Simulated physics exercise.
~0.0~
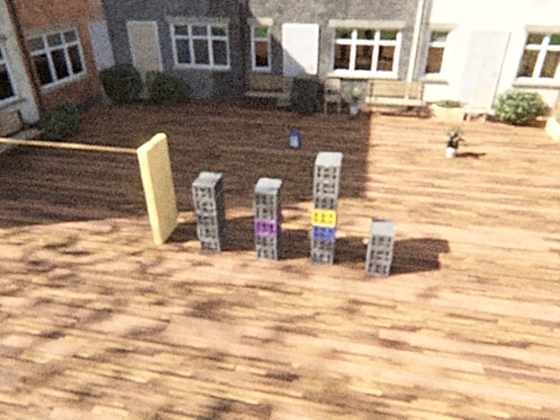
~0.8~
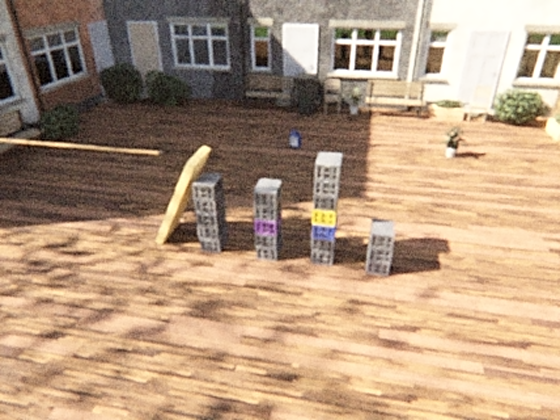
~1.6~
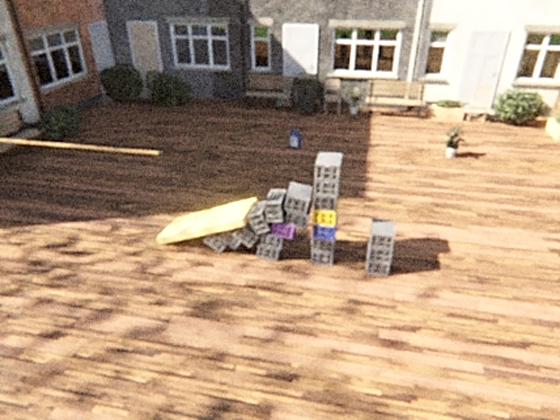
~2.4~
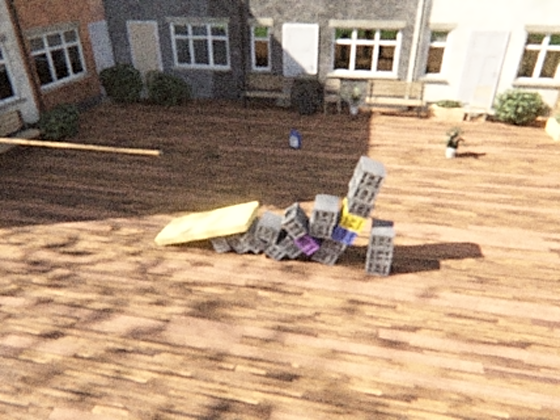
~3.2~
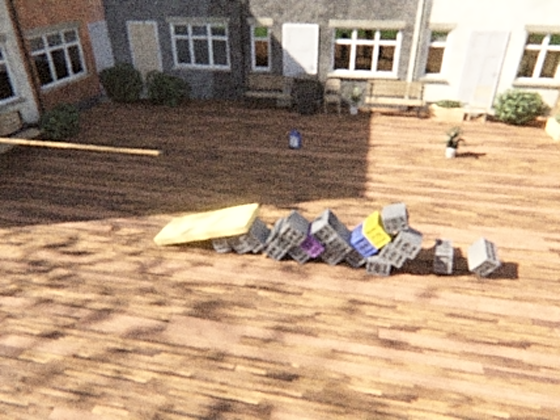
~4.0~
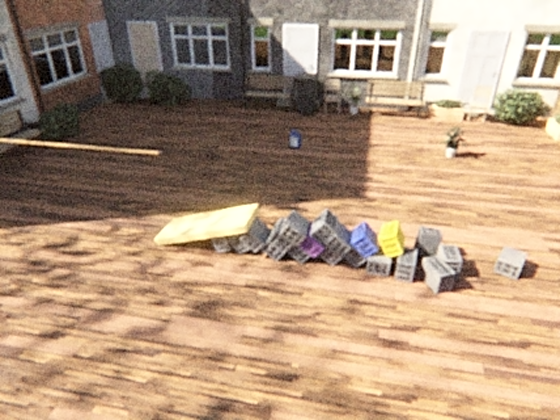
Yellow board toppling right into a row of grey crate stacks, knocking them down one after another into a scattered heap.
